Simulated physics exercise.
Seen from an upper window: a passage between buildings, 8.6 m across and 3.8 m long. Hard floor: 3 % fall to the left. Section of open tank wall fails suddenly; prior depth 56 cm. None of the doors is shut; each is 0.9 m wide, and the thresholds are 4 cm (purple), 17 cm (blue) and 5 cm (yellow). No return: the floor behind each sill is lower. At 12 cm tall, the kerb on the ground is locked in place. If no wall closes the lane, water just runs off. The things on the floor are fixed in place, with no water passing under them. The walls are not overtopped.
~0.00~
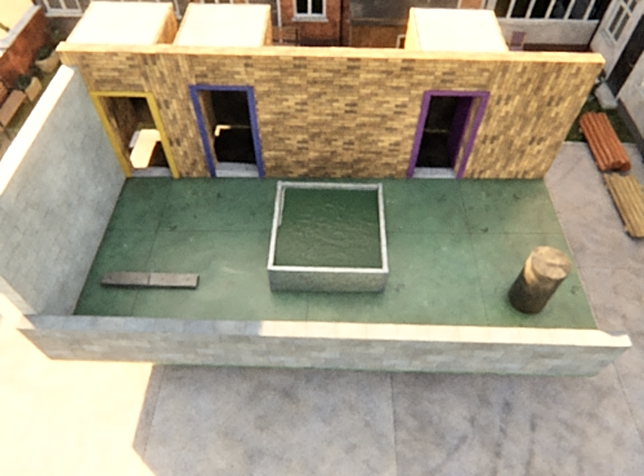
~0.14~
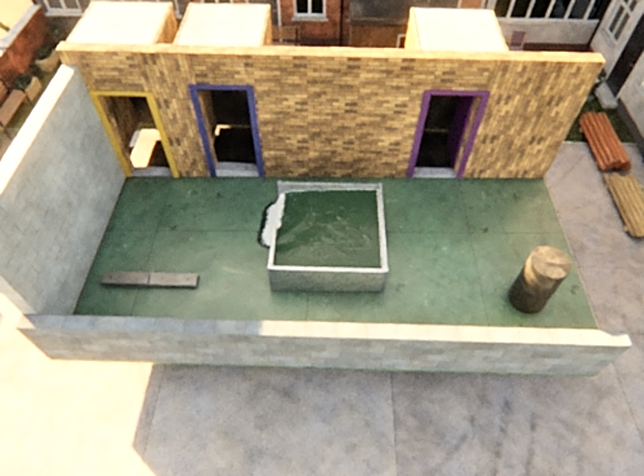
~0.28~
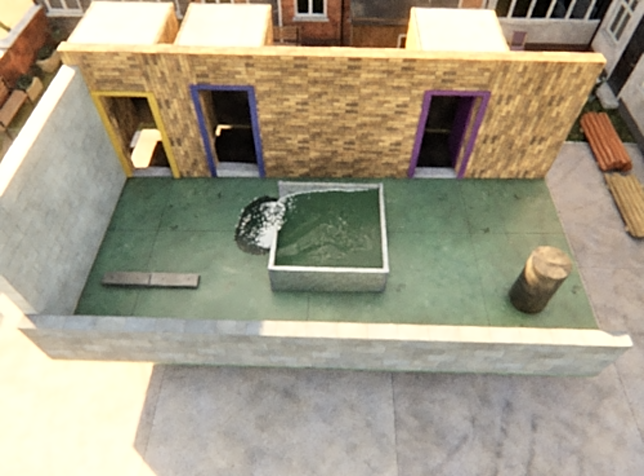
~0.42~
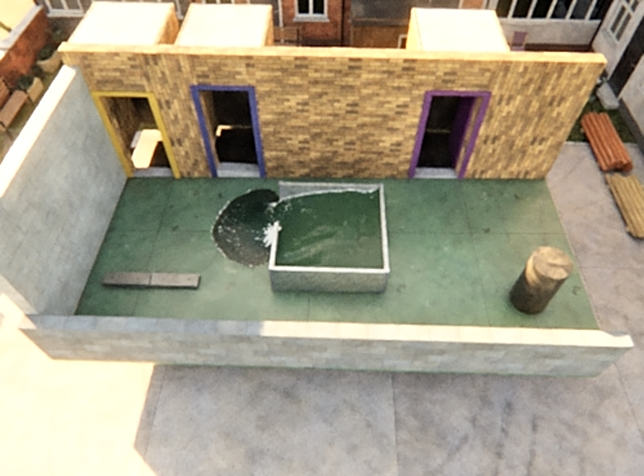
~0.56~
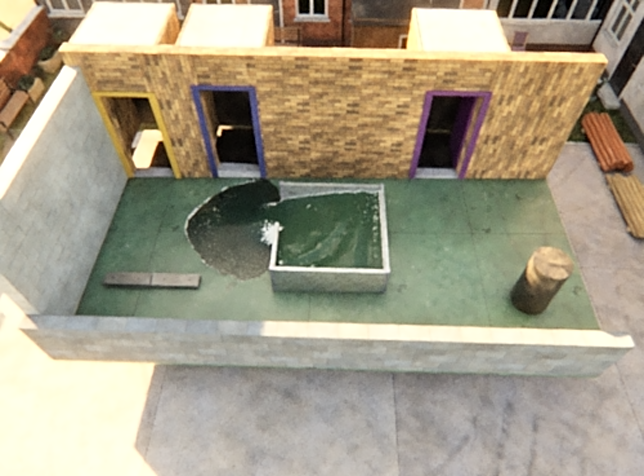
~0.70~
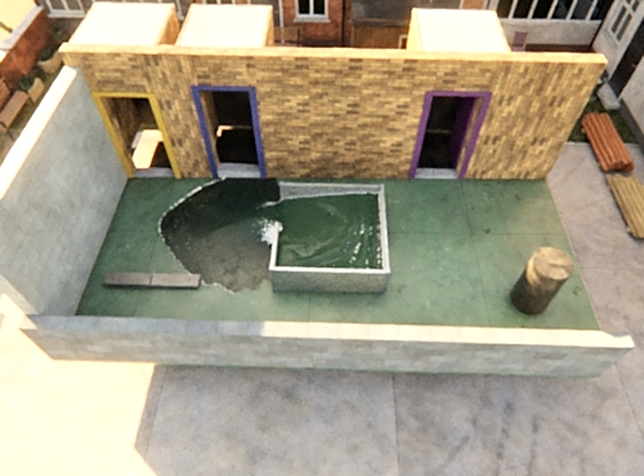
A brick wall with yellow-, blue- and purple-framed doorways stands along the back of a walled, green-floored passage, seen from high above by a still camera. A square, pale-rimmed open tank of dark green water sits mid-floor, with a grey kerb at left and a brown stump-like cylinder at right. The tank's left side bursts open, and water gushes out foaming, then spreads leftward in a widening dark sheet to the kerb while ripples cross the tank.
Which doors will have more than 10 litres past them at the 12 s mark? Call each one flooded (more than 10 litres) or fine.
Purple door: Fine, blue door: Fine, yellow door: Flooded.
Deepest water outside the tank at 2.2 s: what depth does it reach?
Max depth: About 40 centimetres.
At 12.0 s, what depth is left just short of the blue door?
The depth there is near 4.5 cm.
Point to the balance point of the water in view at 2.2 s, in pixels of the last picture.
I'd put it close to (257, 235).
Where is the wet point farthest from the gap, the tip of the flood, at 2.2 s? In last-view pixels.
Point: Roughly (66, 340) in the last view.
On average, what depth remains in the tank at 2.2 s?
Mean depth: Some 31 cm.
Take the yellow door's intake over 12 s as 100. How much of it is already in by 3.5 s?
I'd put it at about 25 per cent by that point.
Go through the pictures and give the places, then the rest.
The open tank at (329, 227) is whole and still, 56 cm deep, in the first picture.
Water pours out at (280, 217) and has run 0.5 m, to (272, 207); deepest outside 30 cm, 56 cm at the open tank's back, in the second picture.
Water pours out at (281, 219) and has run 0.9 m, to (240, 240); deepest outside 32 cm, 56 cm at the open tank's back, in the third picture.
Water pours out at (282, 220) and has run 1.3 m, to (217, 235); deepest outside 32 cm, 55 cm at the open tank's back, in the fourth picture.
Water pours out at (283, 220) and has run 1.8 m, to (193, 221); deepest outside 33 cm, 49 cm at the open tank's back, in the fifth picture.
The front is at (167, 218), 2.3 m from the gap at (282, 219); 3.9 m2 of floor is under water; 46 cm left at the back of the open tank, in the sixth picture.
After 1.4 s water covers 25 % of the floor and is deepest (33 cm) near (275, 224); purple door not reached, blue door 13 cm at the sill, 0 L in, yellow door 9 cm at the sill, 0 L in.
After 2.2 s water covers 30 % of the floor and is deepest (40 cm) near (127, 183); purple door not reached, blue door 13 cm at the sill, 1 L in, yellow door 19 cm at the sill, 23 L in.
After 3.5 s water covers 35 % of the floor and is deepest (30 cm) near (129, 177); purple door not reached, blue door 9 cm at the sill, 2 L in, yellow door 18 cm at the sill, 121 L in.
After 7.0 s water covers 50 % of the floor and is deepest (20 cm) near (66, 340); purple door not reached, blue door 5 cm at the sill, 2 L in, yellow door 15 cm at the sill, 346 L in.
After 12.0 s water covers 60 % of the floor and is deepest (17 cm) near (119, 202); purple door not reached, blue door 4 cm at the sill, 2 L in, yellow door 14 cm at the sill, 511 L in.
